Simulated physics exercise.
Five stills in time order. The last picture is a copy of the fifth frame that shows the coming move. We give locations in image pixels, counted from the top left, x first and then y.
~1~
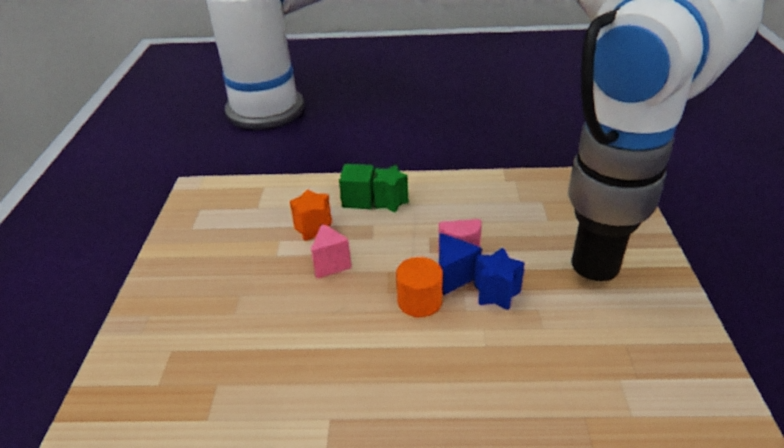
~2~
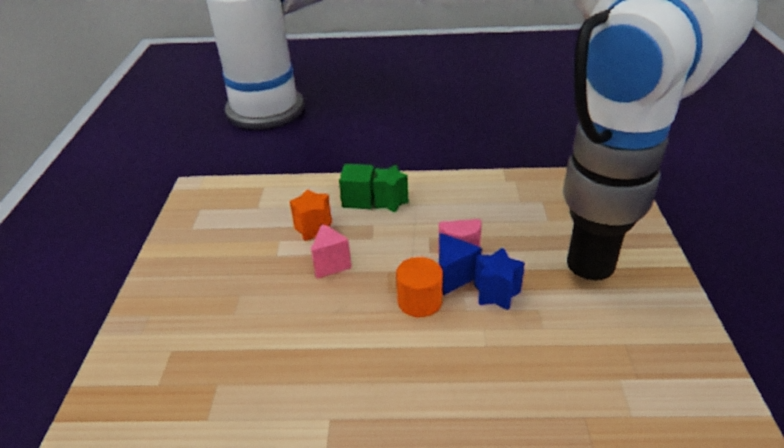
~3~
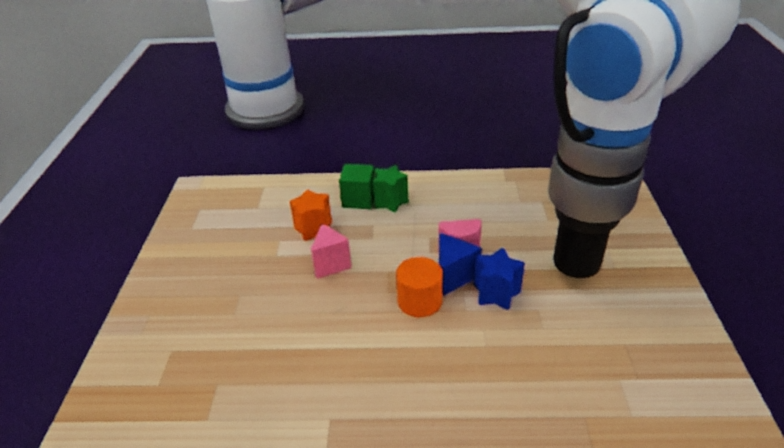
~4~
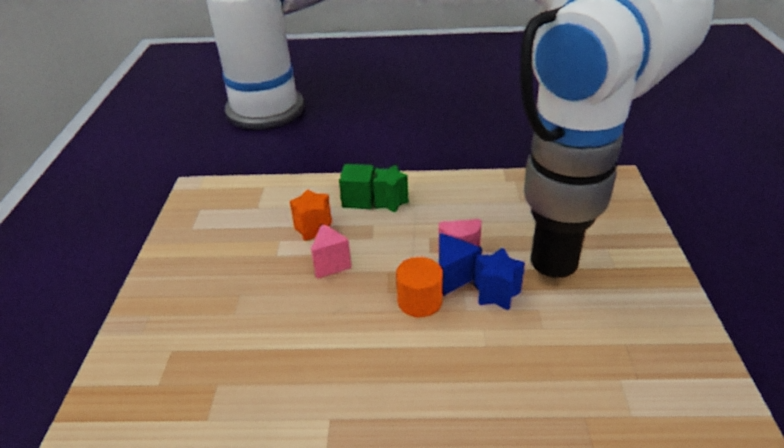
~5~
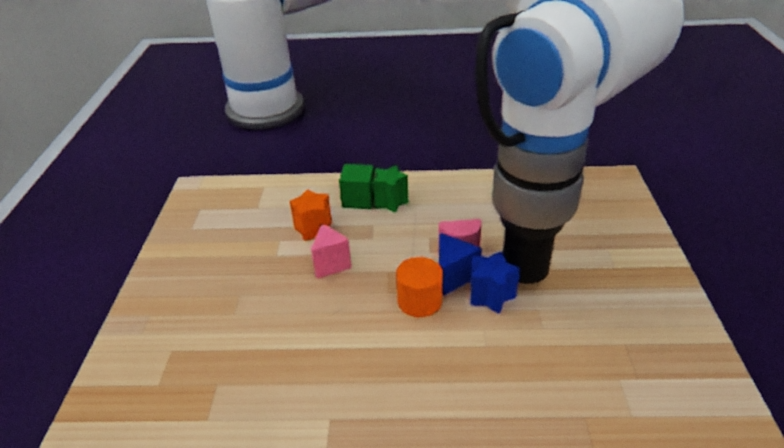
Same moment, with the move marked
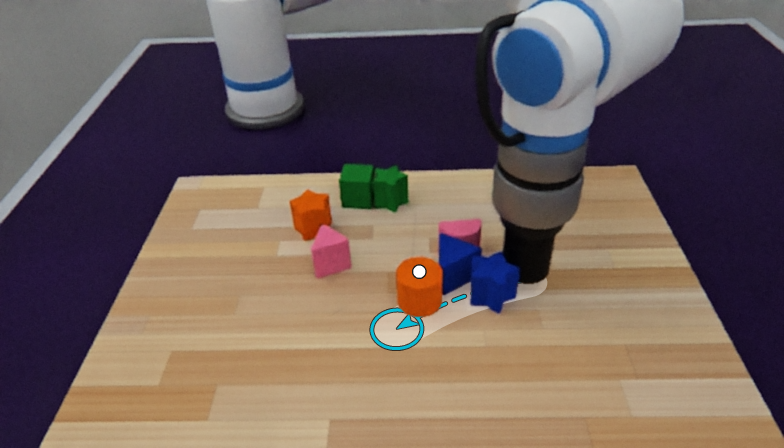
In the video, a robot arm with a black peg moves left across a wooden table holding several colored blocks, nearing the blue star, which then shifts slightly left while the orange cylinder and other blocks stay still.
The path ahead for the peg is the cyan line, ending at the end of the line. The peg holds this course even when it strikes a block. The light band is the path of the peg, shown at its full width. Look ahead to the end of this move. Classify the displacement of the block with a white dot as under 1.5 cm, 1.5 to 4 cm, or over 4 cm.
Band: Over 4 cm.
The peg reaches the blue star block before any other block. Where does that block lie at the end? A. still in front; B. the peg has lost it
I choose A.
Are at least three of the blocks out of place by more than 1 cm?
Final answer: Yes.
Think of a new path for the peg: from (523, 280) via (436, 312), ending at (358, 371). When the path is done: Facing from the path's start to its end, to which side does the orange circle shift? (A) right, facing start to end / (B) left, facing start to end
That would be A.
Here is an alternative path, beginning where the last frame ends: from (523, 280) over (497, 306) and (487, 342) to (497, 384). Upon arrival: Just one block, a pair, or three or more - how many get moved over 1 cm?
Just one will move.
The line goes from (523, 280) through (458, 298) to (397, 329); the dot is on the orange circle.
What follows on the original path. One third of the way, peg at (480, 279); orange circle at (403, 275); blue three-sided block at (447, 246); blue star block at (449, 282).
Two thirds of the way, peg at (438, 295); orange circle at (362, 282); blue three-sided block at (439, 246); blue star block at (405, 300).
At the end, peg at (396, 316); orange circle at (352, 283); blue three-sided block at (439, 246); pink D-shaped block unmoved; blue star block at (360, 324), turned 10° anticlockwise.
